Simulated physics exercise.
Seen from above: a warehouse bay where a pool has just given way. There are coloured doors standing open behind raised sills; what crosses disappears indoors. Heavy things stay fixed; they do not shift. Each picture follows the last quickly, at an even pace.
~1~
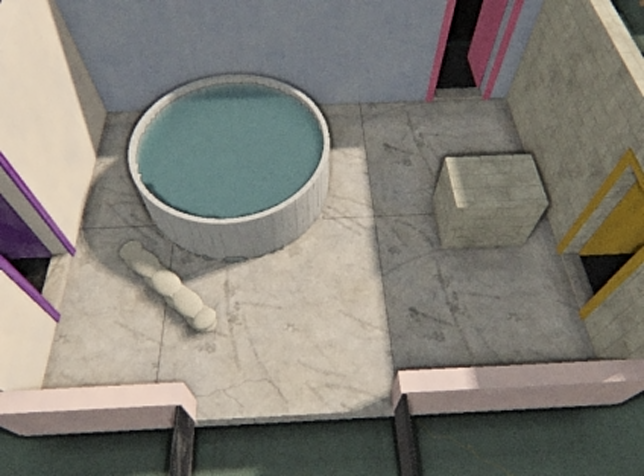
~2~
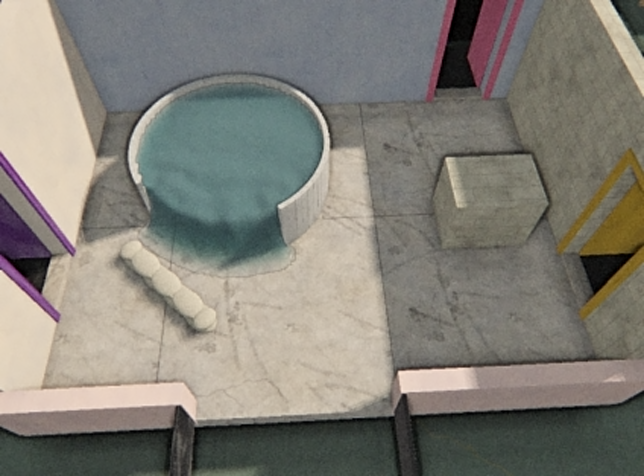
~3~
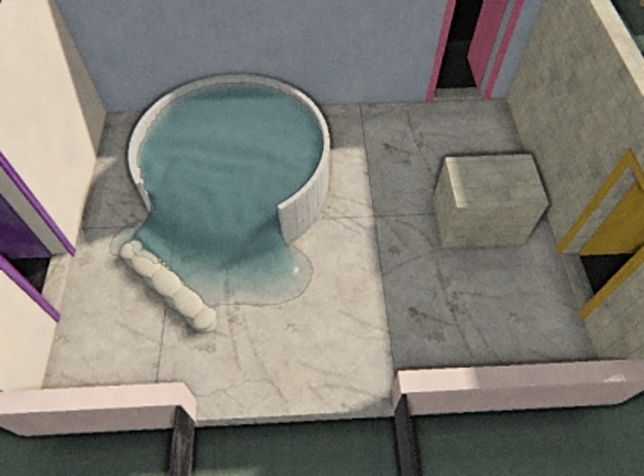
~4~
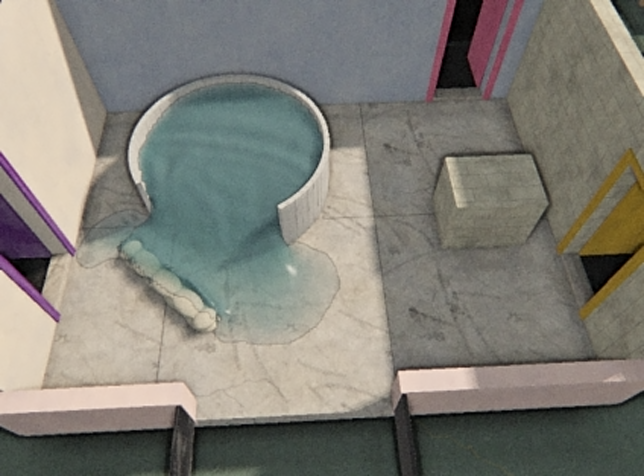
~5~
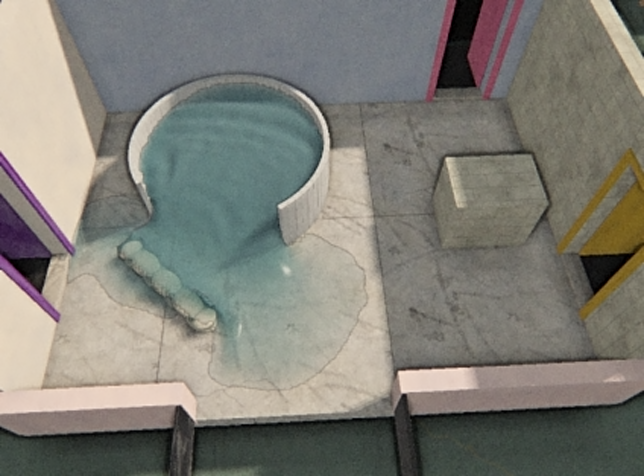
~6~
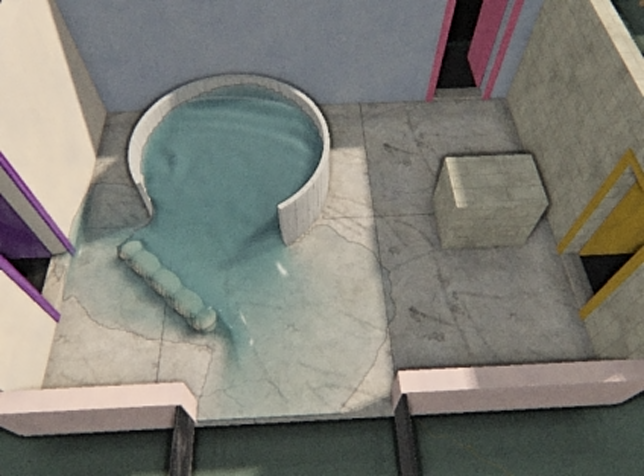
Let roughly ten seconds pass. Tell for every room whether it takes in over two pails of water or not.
As I see it, the pink door will break the limit, the purple door will break the limit, the yellow door will break the limit.
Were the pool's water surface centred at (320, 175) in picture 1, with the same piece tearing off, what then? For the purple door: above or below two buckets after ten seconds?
Note: Purple door does not reach it.
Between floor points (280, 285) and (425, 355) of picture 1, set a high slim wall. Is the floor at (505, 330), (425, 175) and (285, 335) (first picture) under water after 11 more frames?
Lab note - spot 1 inundated, spot 2 parched, spot 3 inundated.
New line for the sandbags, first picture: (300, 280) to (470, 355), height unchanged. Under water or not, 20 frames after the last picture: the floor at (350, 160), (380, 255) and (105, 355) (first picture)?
The first point is still bare, the second still bare and the third swamped.
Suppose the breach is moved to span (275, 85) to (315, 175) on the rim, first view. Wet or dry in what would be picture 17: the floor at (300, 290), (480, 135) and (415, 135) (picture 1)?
The three spots, in order, are spared, inundated and inundated.
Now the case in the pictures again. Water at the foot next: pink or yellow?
Answer: The door marked yellow.
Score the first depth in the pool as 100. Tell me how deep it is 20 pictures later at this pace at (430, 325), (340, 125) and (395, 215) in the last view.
I'd say around 4 per cent, then 0 per cent, then 0 per cent.
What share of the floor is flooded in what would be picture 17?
Share estimate: About 45 per cent.
A moment on, water covers 40 % of the floor; the pink door not reached, the purple door under two buckets in, the yellow door not reached.
Next, water covers 45 % of the floor; the pink door not reached, the purple door over two buckets in, the yellow door not reached.
Then, water covers 65 % of the floor; the pink door not reached, the purple door over two buckets in, the yellow door under two buckets in.
Later, water covers 85 % of the floor; the pink door under two buckets in, the purple door far over two buckets in, the yellow door over two buckets in.
In the end, water covers 100 % of the floor; the pink door over two buckets in, the purple door far over two buckets in, the yellow door over two buckets in.
